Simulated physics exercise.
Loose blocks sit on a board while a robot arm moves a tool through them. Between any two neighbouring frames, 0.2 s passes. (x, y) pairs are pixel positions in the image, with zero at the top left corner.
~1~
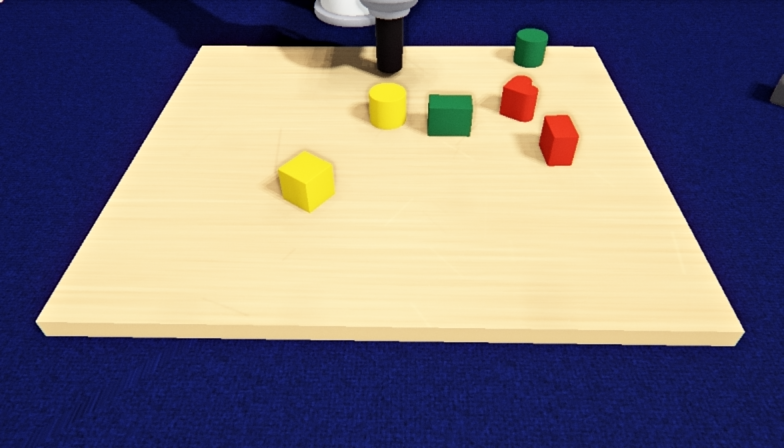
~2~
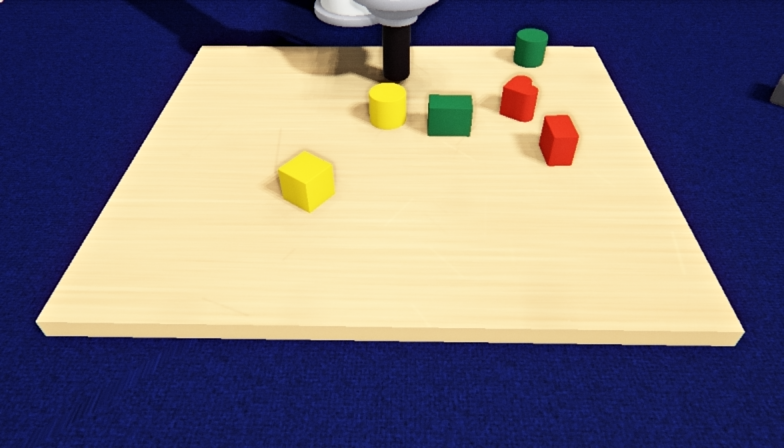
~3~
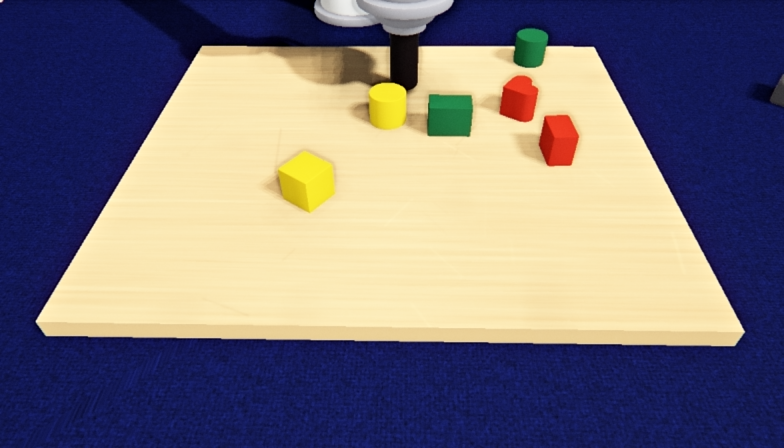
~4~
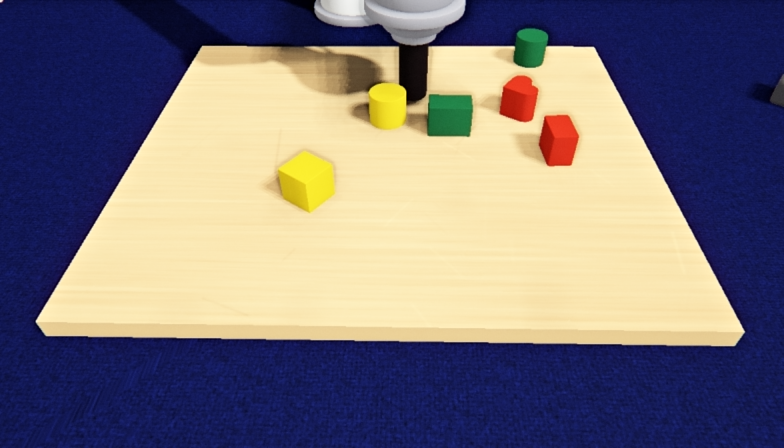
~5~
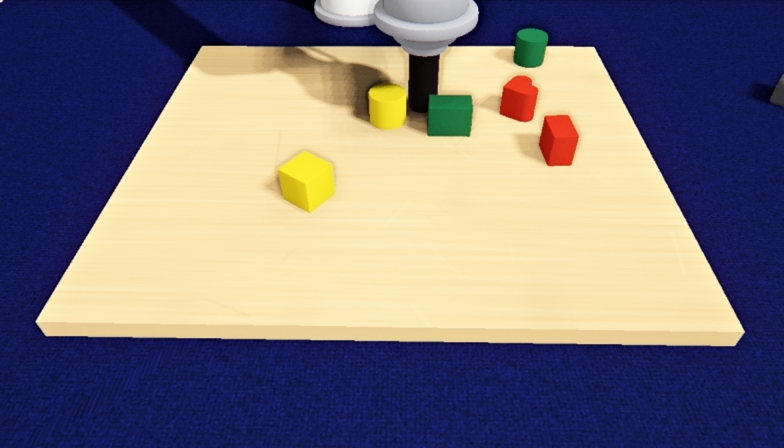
The clip opens on a pale wooden board holding yellow, green and red blocks, with a robot arm's black tool near the far edge, behind the yellow cylinder. The tool moves slightly rightward and toward the viewer, ending between the yellow cylinder and green oblong block, while the blocks stay still.
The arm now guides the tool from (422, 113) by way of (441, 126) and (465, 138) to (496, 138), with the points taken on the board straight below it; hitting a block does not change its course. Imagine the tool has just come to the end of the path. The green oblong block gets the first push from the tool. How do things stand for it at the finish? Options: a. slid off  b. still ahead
Letter a.
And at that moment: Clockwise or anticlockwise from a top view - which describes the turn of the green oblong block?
It rotates counterclockwise.
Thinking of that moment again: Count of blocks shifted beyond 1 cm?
Blocks displaced: 1.
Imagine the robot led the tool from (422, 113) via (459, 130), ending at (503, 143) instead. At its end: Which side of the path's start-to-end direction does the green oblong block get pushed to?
Heads right.
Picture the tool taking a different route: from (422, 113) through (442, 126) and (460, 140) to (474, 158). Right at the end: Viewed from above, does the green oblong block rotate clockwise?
Short answer: No.
What follows on the original path. One third of the way, tool at (442, 120); green oblong block at (465, 110), turned 35° anticlockwise.
Two thirds of the way, tool at (466, 132); green oblong block at (493, 120), turned 45° anticlockwise.
At the end, tool at (497, 131); yellow circle unmoved; green oblong block at (511, 125), turned 20° anticlockwise.
